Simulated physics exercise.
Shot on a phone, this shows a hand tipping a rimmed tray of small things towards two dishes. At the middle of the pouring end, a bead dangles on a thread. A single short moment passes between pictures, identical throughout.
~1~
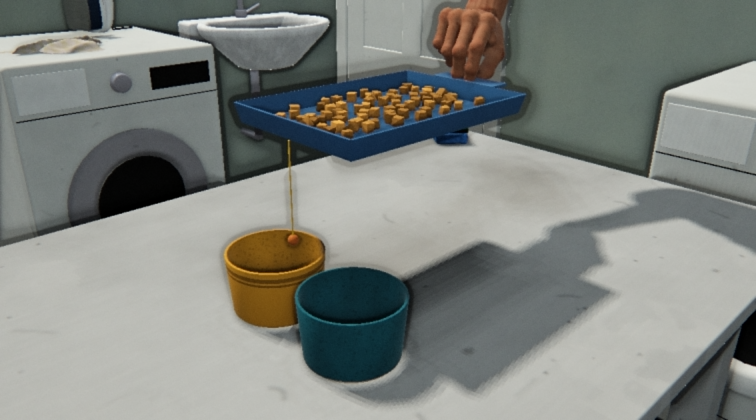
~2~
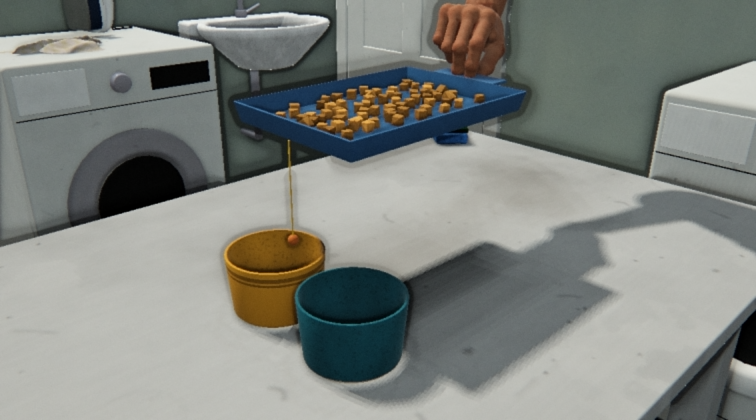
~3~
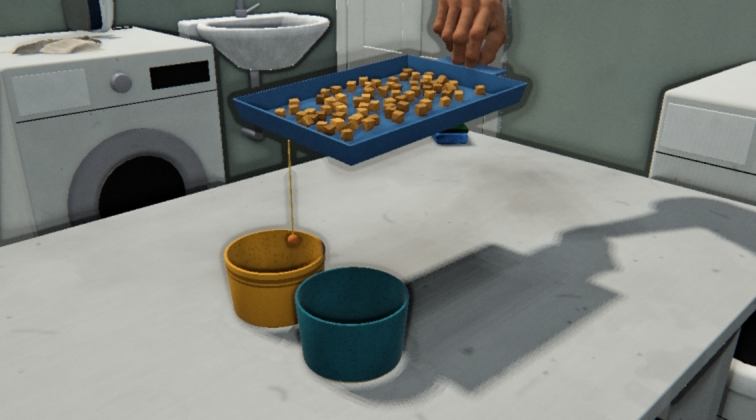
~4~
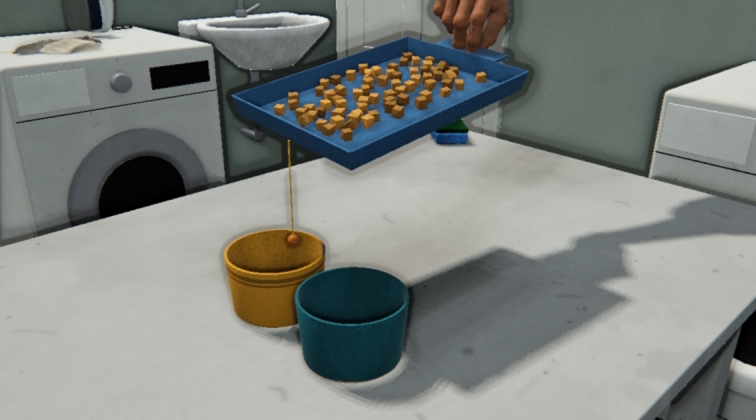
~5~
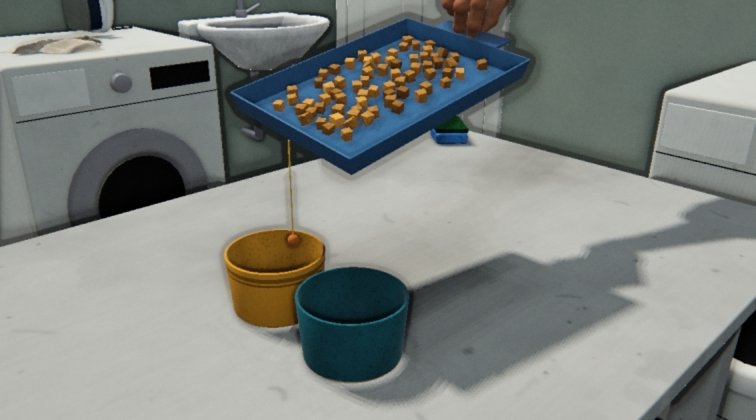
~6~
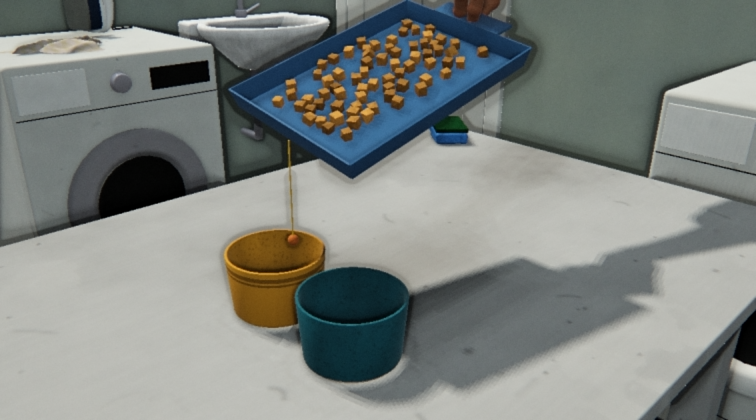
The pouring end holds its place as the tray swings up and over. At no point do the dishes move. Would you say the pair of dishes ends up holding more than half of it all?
I would say yes, more than half.
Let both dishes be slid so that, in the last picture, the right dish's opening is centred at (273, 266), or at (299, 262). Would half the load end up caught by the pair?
Shy of half, then shy of half.
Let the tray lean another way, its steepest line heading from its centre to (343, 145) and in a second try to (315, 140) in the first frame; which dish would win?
Place one gives the rightmost dish, place two gives the rightmost dish.
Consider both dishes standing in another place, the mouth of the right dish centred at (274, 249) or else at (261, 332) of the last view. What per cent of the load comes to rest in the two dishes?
First position: Some 0 %; second position: Some 0 %.
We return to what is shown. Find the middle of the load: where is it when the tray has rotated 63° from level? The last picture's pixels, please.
Close to (358, 130).
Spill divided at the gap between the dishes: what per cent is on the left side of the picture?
Looks like close to 80 per cent of it.
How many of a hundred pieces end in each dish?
Left dish 0 per cent; right dish 90 per cent.
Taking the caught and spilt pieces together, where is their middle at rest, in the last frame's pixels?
About (344, 345).
Shortly afterwards, tray tipped steeply; the whole lot on the tray.
Next, tray tipped right over; the bulk on the tray; near a quarter in the right dish; only a few outside both; only a few in the air.
Some moments later, tray tipped past a quarter turn; the bulk in the right dish; a little outside both.
In the end, tray tipped past a quarter turn; the bulk in the right dish; none at all in the left dish; a little outside both.
